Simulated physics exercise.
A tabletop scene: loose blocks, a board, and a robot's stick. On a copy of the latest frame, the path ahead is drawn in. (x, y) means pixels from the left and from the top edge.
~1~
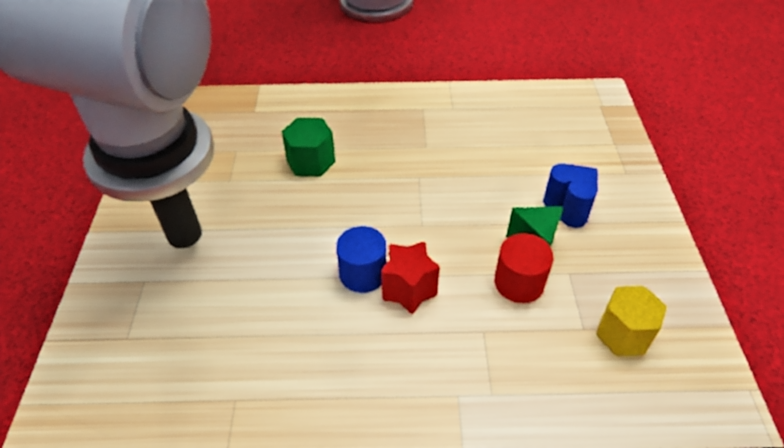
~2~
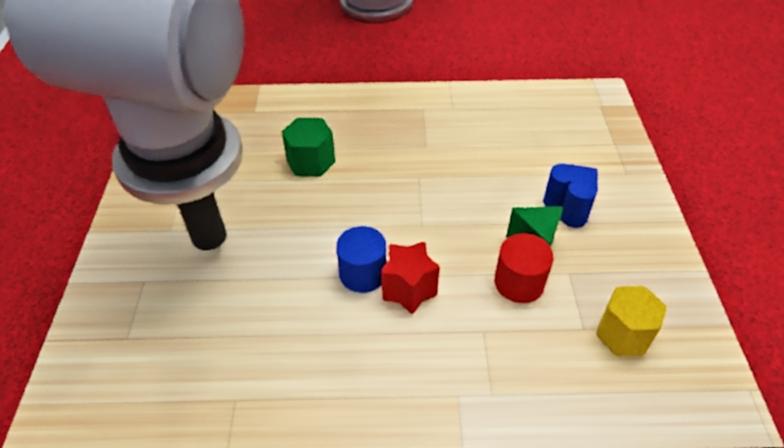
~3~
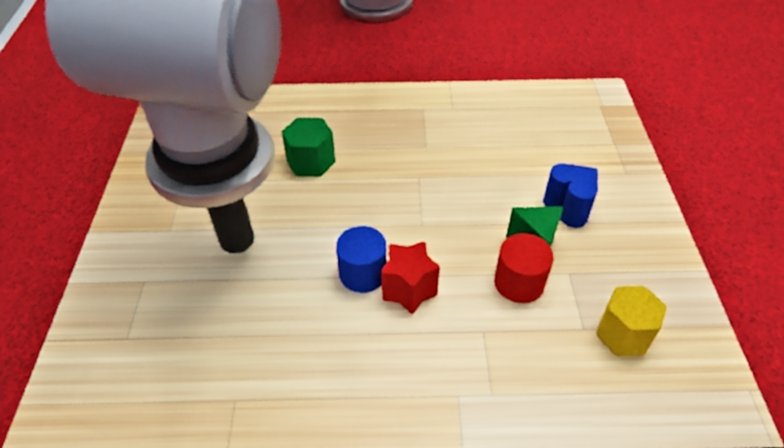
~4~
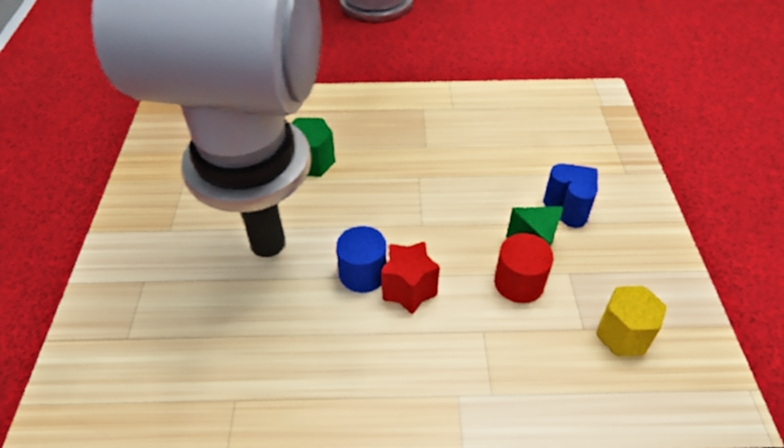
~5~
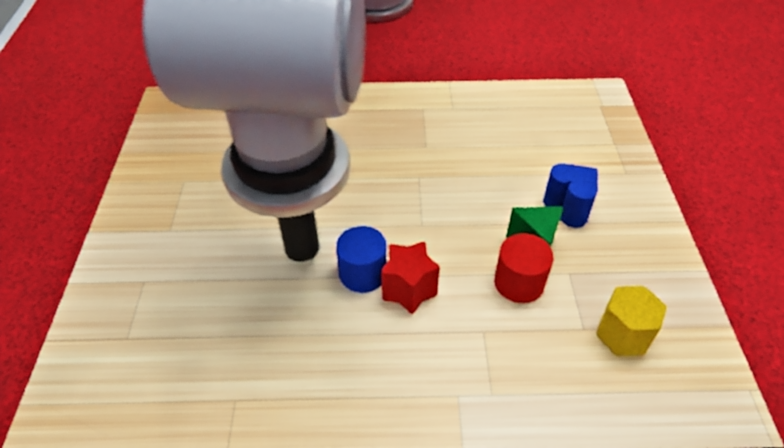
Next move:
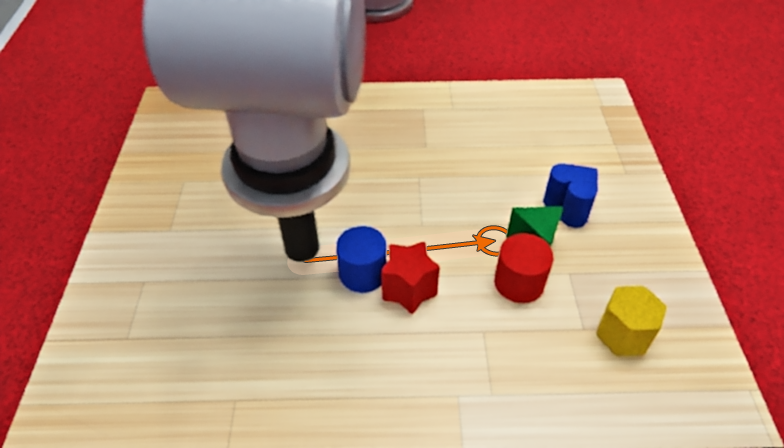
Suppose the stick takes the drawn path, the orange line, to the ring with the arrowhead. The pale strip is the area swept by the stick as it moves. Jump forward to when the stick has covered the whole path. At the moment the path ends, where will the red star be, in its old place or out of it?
That block will leave its spot.
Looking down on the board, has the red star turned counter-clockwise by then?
In short: No.
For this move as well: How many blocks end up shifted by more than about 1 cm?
The push moves two blocks more than 1 cm.
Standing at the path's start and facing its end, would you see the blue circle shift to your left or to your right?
Towards the right-hand side.
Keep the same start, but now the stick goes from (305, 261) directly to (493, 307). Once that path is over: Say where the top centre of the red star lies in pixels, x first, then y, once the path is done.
Pixel (576, 329).
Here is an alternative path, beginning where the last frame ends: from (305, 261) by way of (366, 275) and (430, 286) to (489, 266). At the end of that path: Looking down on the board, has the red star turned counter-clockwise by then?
Final answer: No.
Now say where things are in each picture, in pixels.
The first picture shows stick tip at (185, 235); block tops, blue circle at (361, 244); red star at (410, 261); green triangle at (541, 218).
The second picture shows stick at (210, 238); blocks unchanged.
The third picture shows stick at (237, 241); blocks unchanged.
The fourth picture shows stick at (268, 244); blocks unchanged.
The fifth picture shows stick at (302, 249); blue circle at (361, 244); red star at (410, 261); green triangle at (541, 218).
Path on the board, from (305, 261) directly to (495, 241).
On the path given first. One third of the way, stick at (370, 242); blue circle at (400, 249); red star at (438, 273), turned 25° clockwise.
Two thirds of the way, stick at (436, 235); blue circle at (439, 253); red star at (460, 289), turned 55° clockwise.
At the end, stick at (498, 228); blue circle at (439, 253); red star at (460, 289), turned 55° clockwise; green triangle in place.
